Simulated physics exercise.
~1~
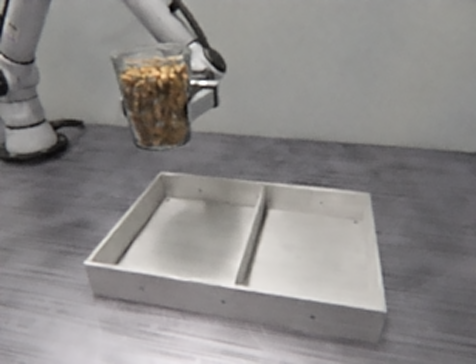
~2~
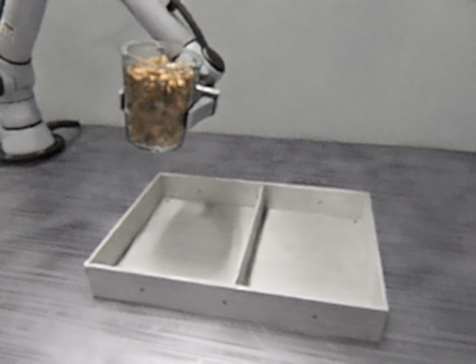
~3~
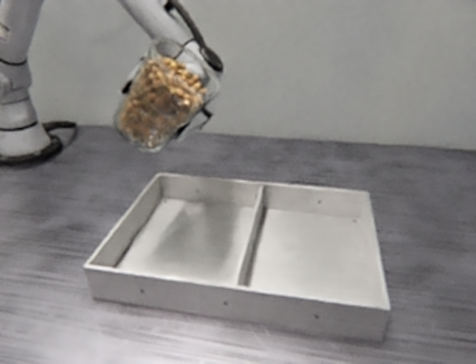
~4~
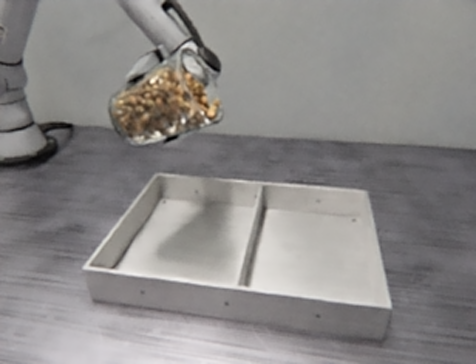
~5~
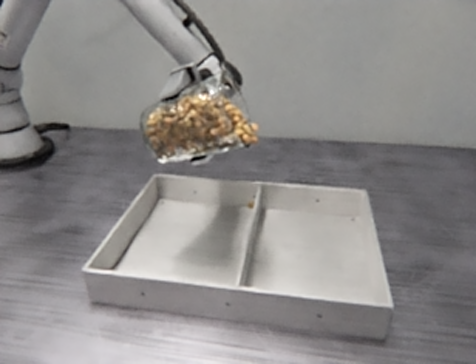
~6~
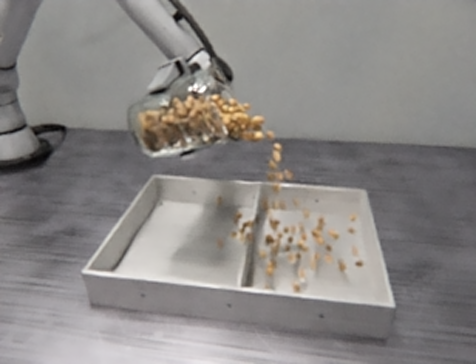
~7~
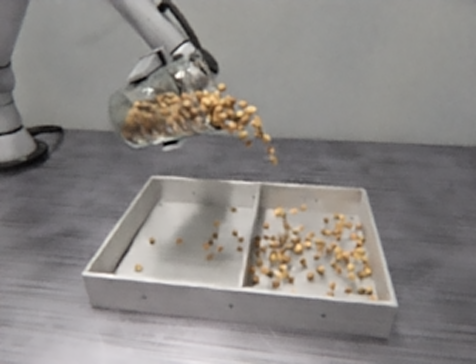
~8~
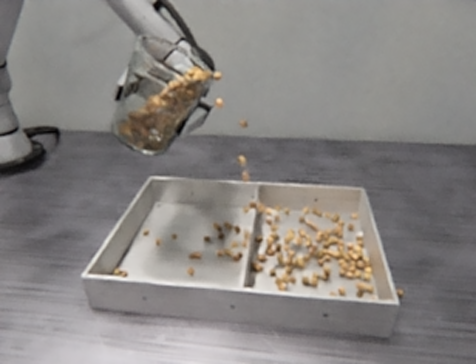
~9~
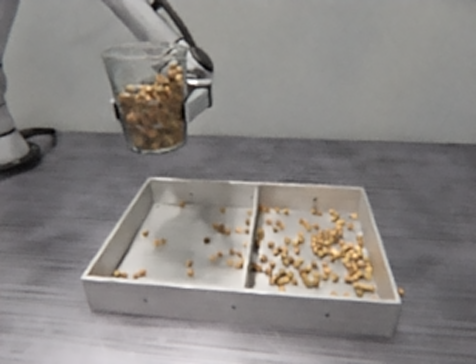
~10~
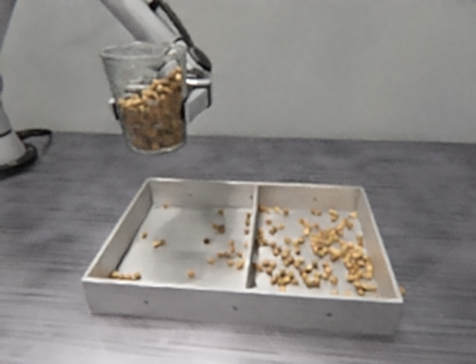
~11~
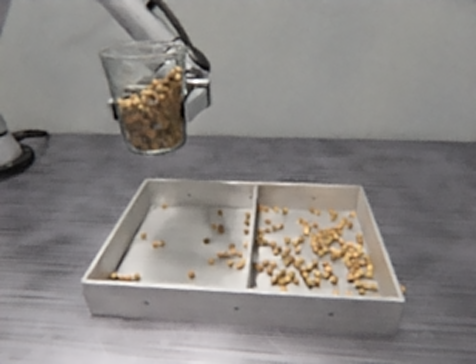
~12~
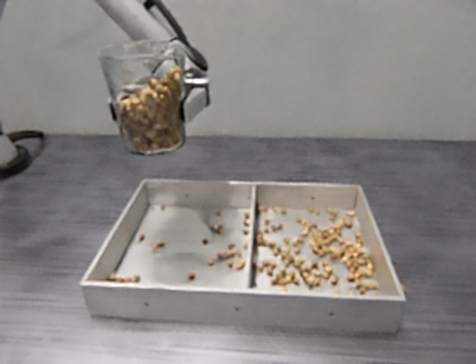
On a grey tabletop, a robot arm tips a beaker of chickpeas over a divided tray, spilling some, then holds it upright, part-full.
